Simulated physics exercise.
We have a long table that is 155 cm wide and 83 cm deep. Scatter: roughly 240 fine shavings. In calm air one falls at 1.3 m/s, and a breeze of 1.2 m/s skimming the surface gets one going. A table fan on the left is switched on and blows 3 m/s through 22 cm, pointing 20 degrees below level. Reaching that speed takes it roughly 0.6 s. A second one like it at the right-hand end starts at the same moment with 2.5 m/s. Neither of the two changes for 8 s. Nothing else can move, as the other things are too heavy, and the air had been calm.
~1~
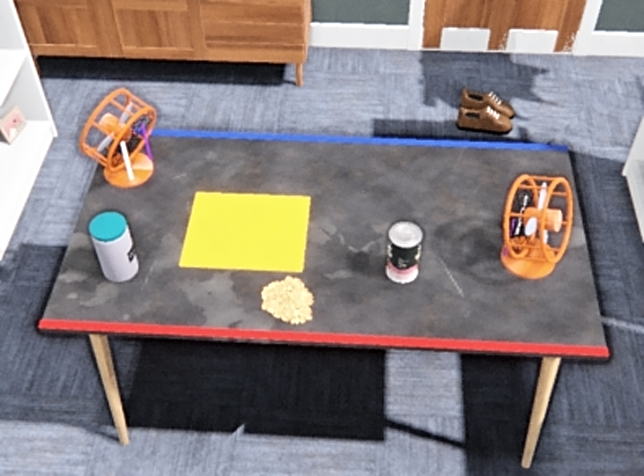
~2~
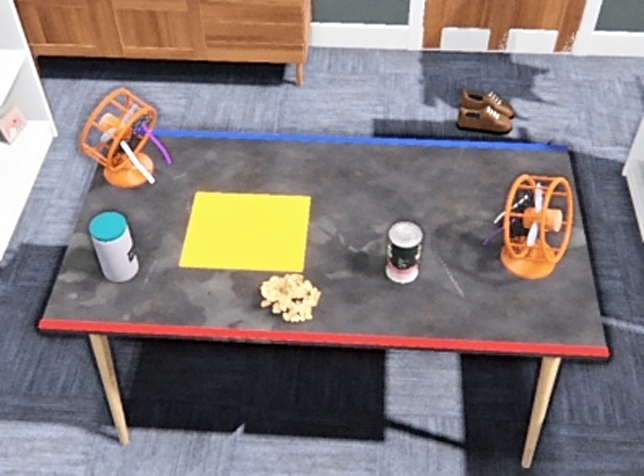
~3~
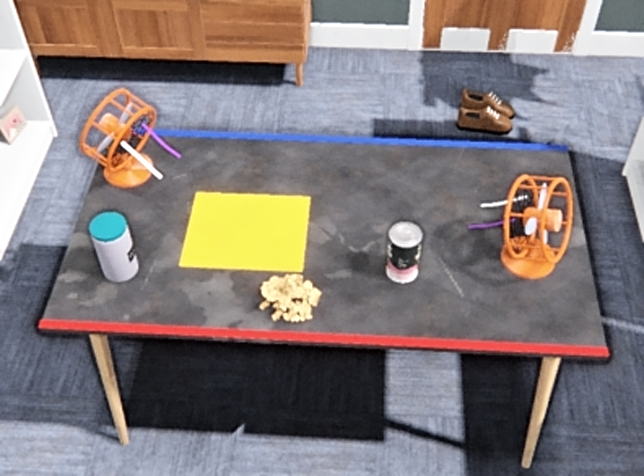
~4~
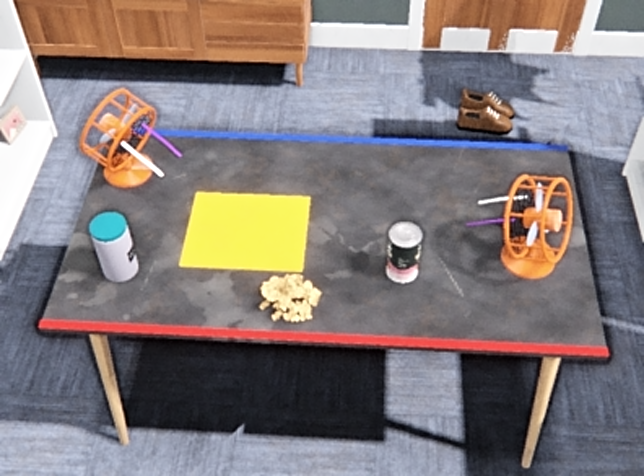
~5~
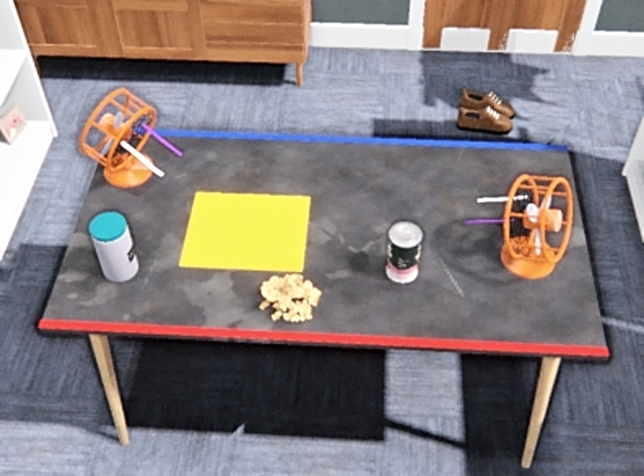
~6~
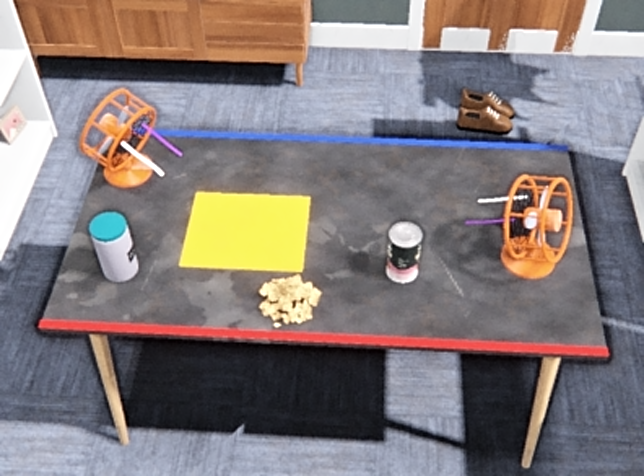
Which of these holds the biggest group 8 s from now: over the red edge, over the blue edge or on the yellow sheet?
The red one.
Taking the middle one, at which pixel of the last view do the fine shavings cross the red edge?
(314, 341).
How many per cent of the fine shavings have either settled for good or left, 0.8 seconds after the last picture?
About 100 per cent.
Then, 0.8 s after the last picture the count stands so, 0 % are on the yellow sheet, 100 % over the red edge and 0 % over the blue edge.
Then, 1.8 s after the last picture the count stands so, 0 % are on the yellow sheet, 100 % over the red edge and 0 % over the blue edge.
Then, 3.6 s after the last picture the count stands so, 0 % are on the yellow sheet, 100 % over the red edge and 0 % over the blue edge.
Then, 7.2 s after the last picture, at the end, 0 % are on the yellow sheet, 100 % over the red edge and 0 % over the blue edge.
